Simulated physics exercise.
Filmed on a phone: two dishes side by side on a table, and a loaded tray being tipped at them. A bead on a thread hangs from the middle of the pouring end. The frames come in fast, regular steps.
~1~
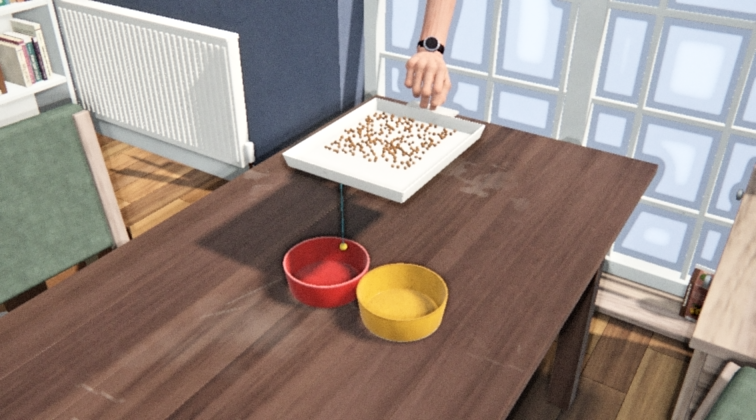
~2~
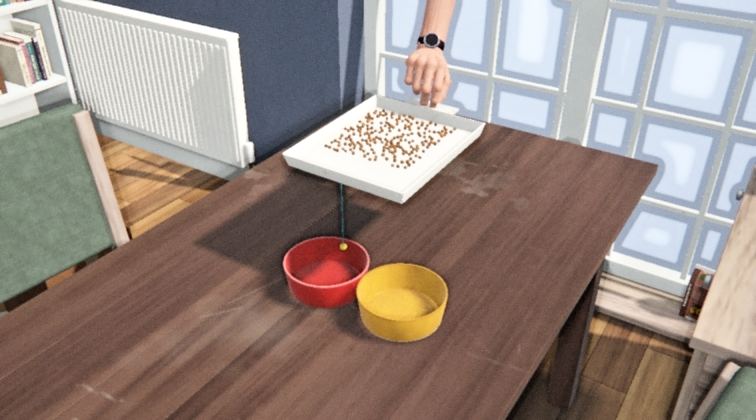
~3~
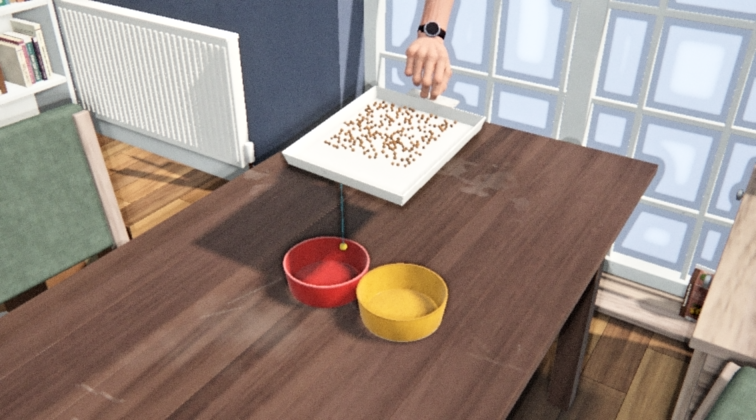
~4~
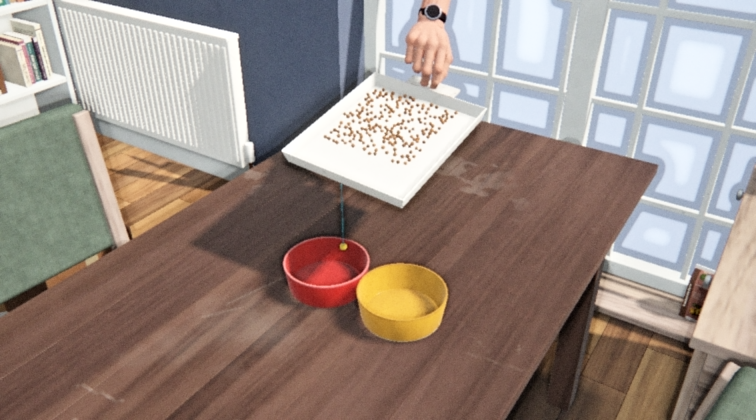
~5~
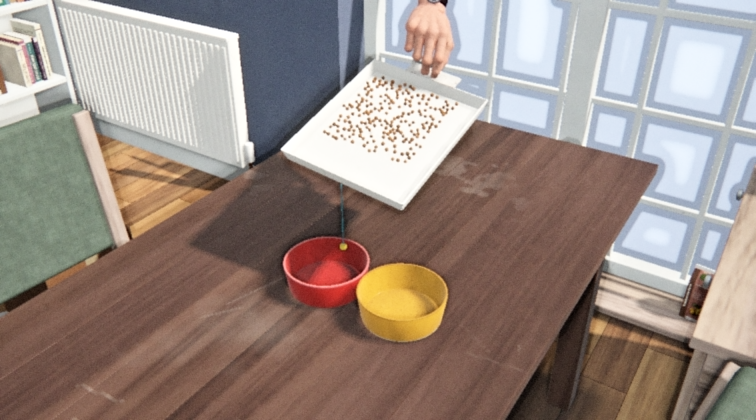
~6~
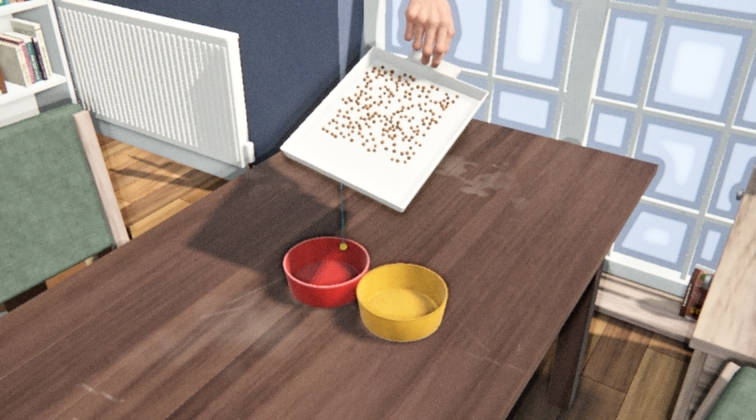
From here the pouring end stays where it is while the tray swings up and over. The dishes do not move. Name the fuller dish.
Fuller: The right-hand dish.
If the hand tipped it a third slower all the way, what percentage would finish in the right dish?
It comes to 90 per cent or so.
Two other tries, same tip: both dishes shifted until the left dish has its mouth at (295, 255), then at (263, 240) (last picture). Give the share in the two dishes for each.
The first gives 80 %, the second 0 %.
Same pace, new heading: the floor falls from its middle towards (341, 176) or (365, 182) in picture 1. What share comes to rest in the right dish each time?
Near 0 % and 60 %.
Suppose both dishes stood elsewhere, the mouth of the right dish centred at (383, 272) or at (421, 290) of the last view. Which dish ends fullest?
At the first place the right one, at the second the dish on the right.
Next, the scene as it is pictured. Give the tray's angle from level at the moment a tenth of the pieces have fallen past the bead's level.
Near 70 degrees.
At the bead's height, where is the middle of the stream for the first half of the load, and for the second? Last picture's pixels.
Early half (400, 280), late half (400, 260).
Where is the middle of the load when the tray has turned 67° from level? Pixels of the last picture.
Around (390, 212).
Soon, tray tipped steeply; most on the tray; a stray few in the right dish; about a quarter in the air.
A while on, tray tipped past a quarter turn; about a quarter on the tray; most in the right dish; a small part in the air.
Towards the end, tray tipped past a quarter turn; nearly all in the right dish; a stray few outside both.
Finally, tray tipped past a quarter turn; nearly all in the right dish; none in the left dish; a stray few outside both.
